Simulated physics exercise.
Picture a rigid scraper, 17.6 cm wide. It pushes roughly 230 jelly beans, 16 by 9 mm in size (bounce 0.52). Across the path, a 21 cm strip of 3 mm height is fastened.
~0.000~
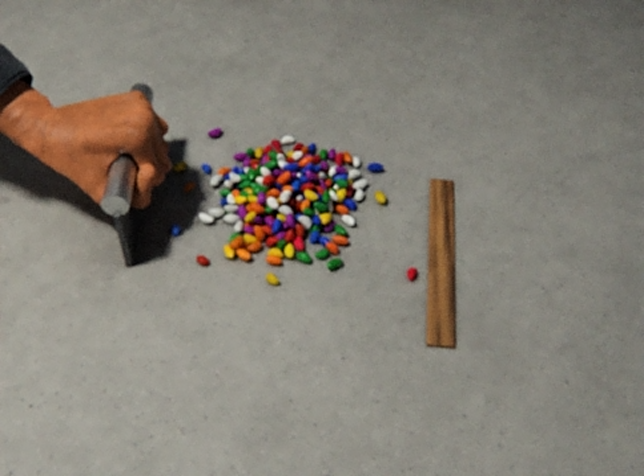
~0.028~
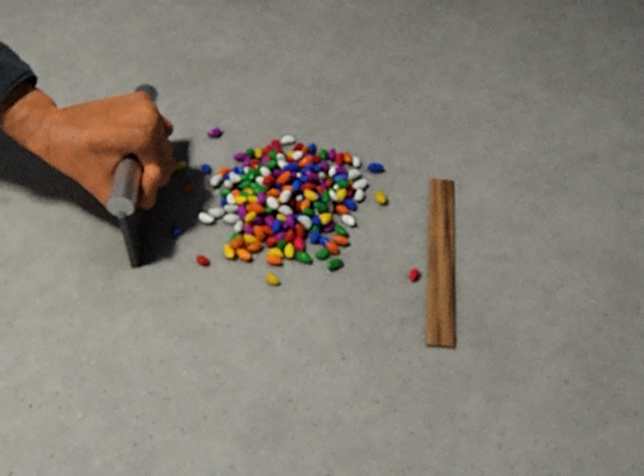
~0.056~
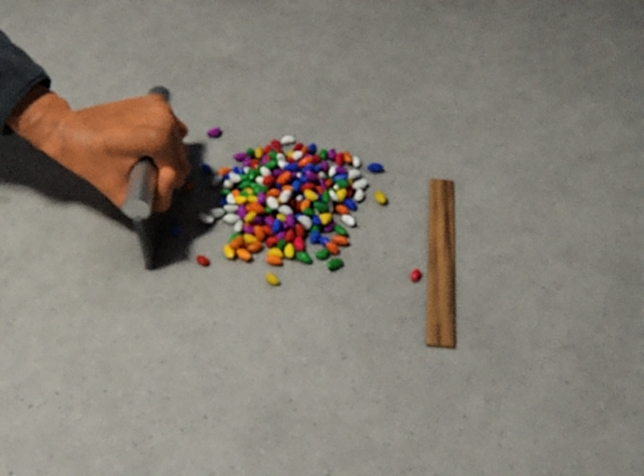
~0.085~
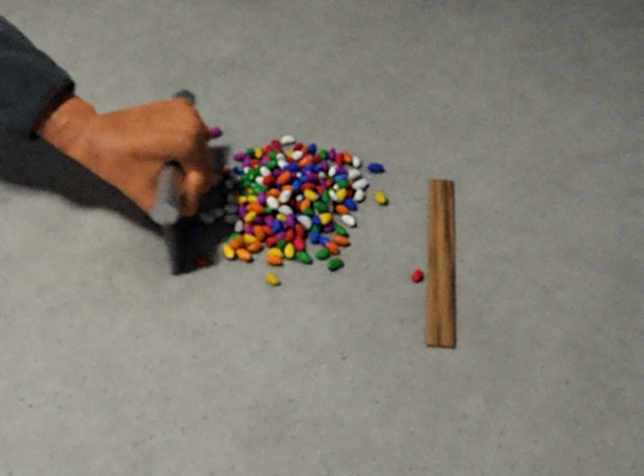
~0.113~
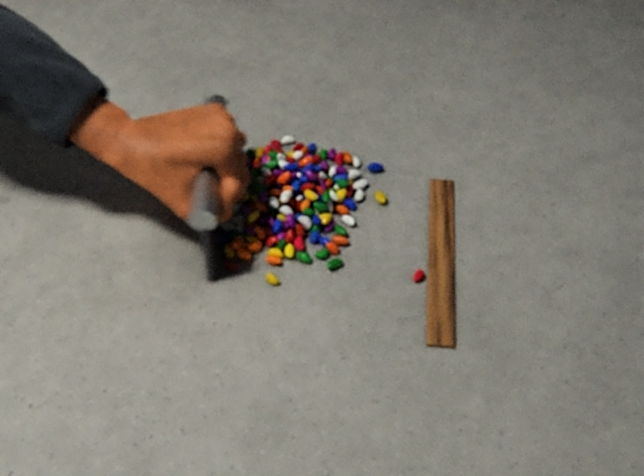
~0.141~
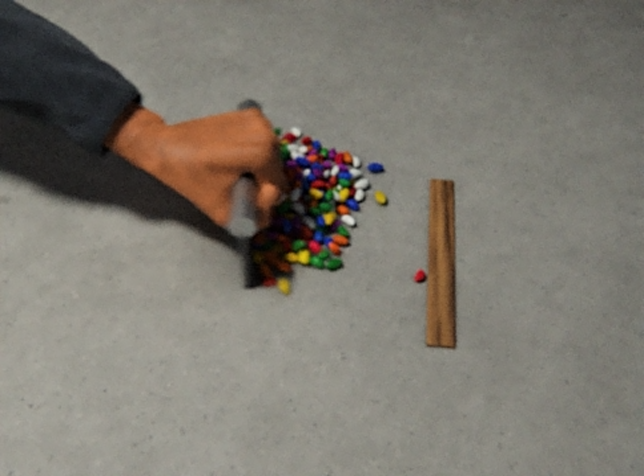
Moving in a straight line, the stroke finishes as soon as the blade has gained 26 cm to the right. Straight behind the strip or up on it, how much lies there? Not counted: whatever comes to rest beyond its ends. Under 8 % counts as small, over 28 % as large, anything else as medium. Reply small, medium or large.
Large.
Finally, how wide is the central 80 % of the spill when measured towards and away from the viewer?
Roughly 30 cm.
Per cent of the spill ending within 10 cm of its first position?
I'd put it at around 5 per cent.
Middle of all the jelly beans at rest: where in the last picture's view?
Close to pixel (495, 204) in the last view.
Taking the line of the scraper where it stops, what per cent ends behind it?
Some 10 percent.
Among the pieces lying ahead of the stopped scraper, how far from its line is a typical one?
I'd say around 11 cm.
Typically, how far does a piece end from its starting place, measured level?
I'd put it at close to 20 cm.
After 0.27 s, scraper 25 cm from its start, spill 23 cm wide; on or straight behind the strip 15 %, elsewhere 85 %.
Then, at 0.40 s, scraper 26 cm from its start, spill 30 cm wide; on or straight behind the strip 45 %, elsewhere 55 %.
Then, at 0.51 s, scraper 26 cm from its start, spill 33 cm wide; on or straight behind the strip 40 %, elsewhere 60 %.
In the end, at 2.6 s, on or straight behind the strip 35 %, elsewhere 65 %.
